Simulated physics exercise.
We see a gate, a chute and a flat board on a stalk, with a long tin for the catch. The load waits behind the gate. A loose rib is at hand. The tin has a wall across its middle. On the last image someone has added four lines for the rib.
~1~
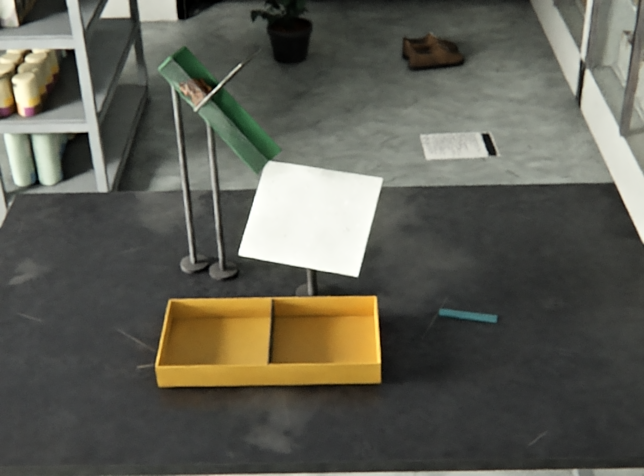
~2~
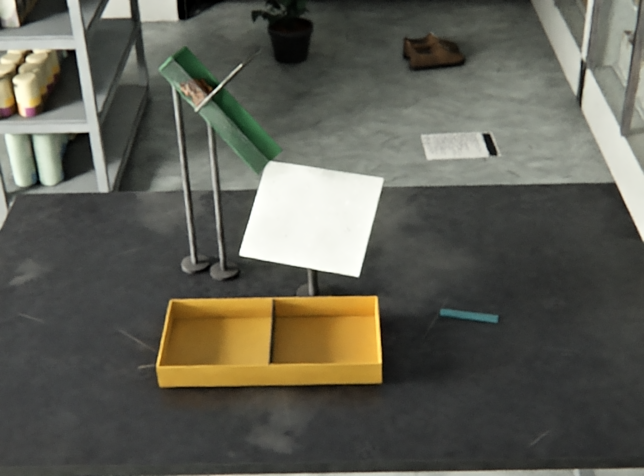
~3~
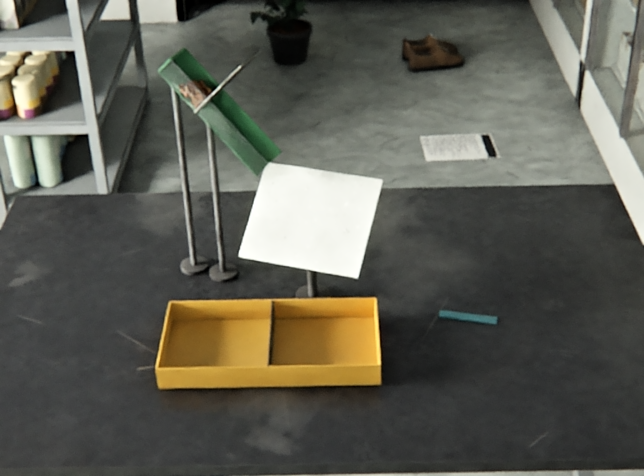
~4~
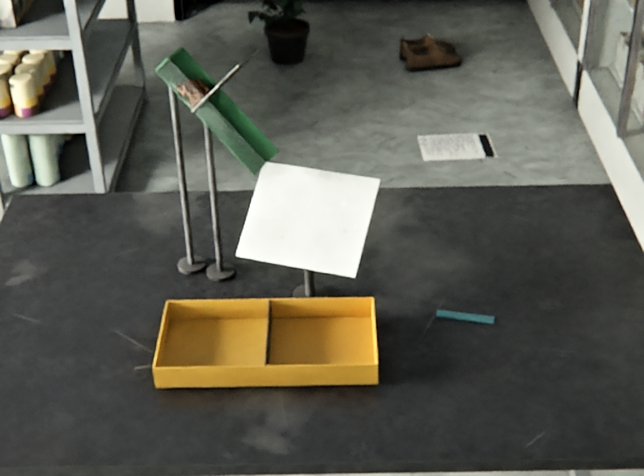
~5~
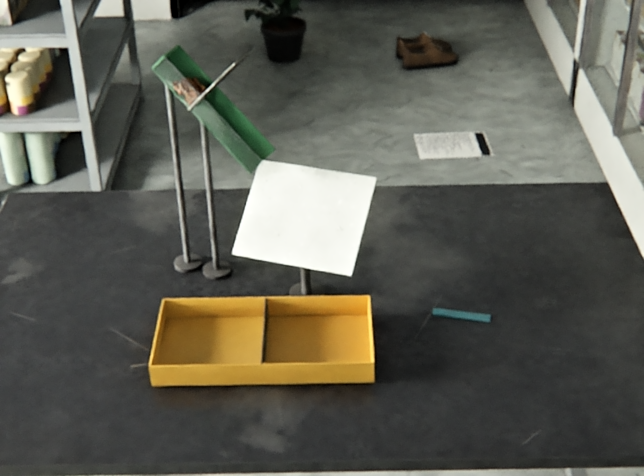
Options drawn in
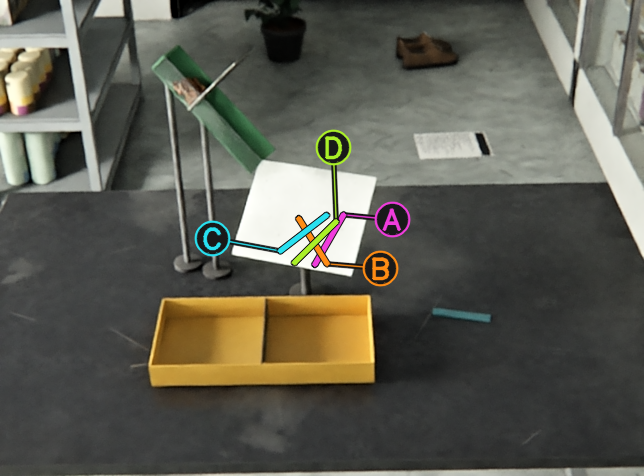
Dark tabletop holding a raised green chute with a gate, a tilted white board and a divided yellow tin, all staying still.
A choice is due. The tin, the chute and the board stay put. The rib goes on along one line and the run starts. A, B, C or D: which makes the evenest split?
The answer is line D.
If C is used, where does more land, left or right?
Left.
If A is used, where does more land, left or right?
Right.
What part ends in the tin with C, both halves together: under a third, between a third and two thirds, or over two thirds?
It is over two thirds.
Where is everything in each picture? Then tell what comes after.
In the first frame, load behind the gate near (200, 93), cereal balls; lip of the chute near (263, 168), sloping fairly steeply.
In the second frame, middle of the board near (311, 216), tilted fairly steeply; middle of its low edge near (298, 265); of its high edge near (325, 169).
In the third frame, front corners of the tin near (156, 369) and (380, 365); front end of its middle wall near (268, 367).
In the fourth frame, middle of the load near (197, 94); lip near (261, 169).
In the fifth frame, middle of the load near (194, 92); lip near (257, 167).
On the marked copy, line A from (343, 214) to (314, 264); line B from (298, 218) to (327, 263); line C from (326, 215) to (280, 250); line D from (336, 221) to (294, 262).
With A, of what is caught, a small share in the left half, all but a few in the right.
With B, of what is caught, close to a quarter in the left half, the bulk in the right.
With C, of what is caught, the bulk in the left half, close to a quarter in the right.
With D, of what is caught, close to half in the left half, close to half in the right.
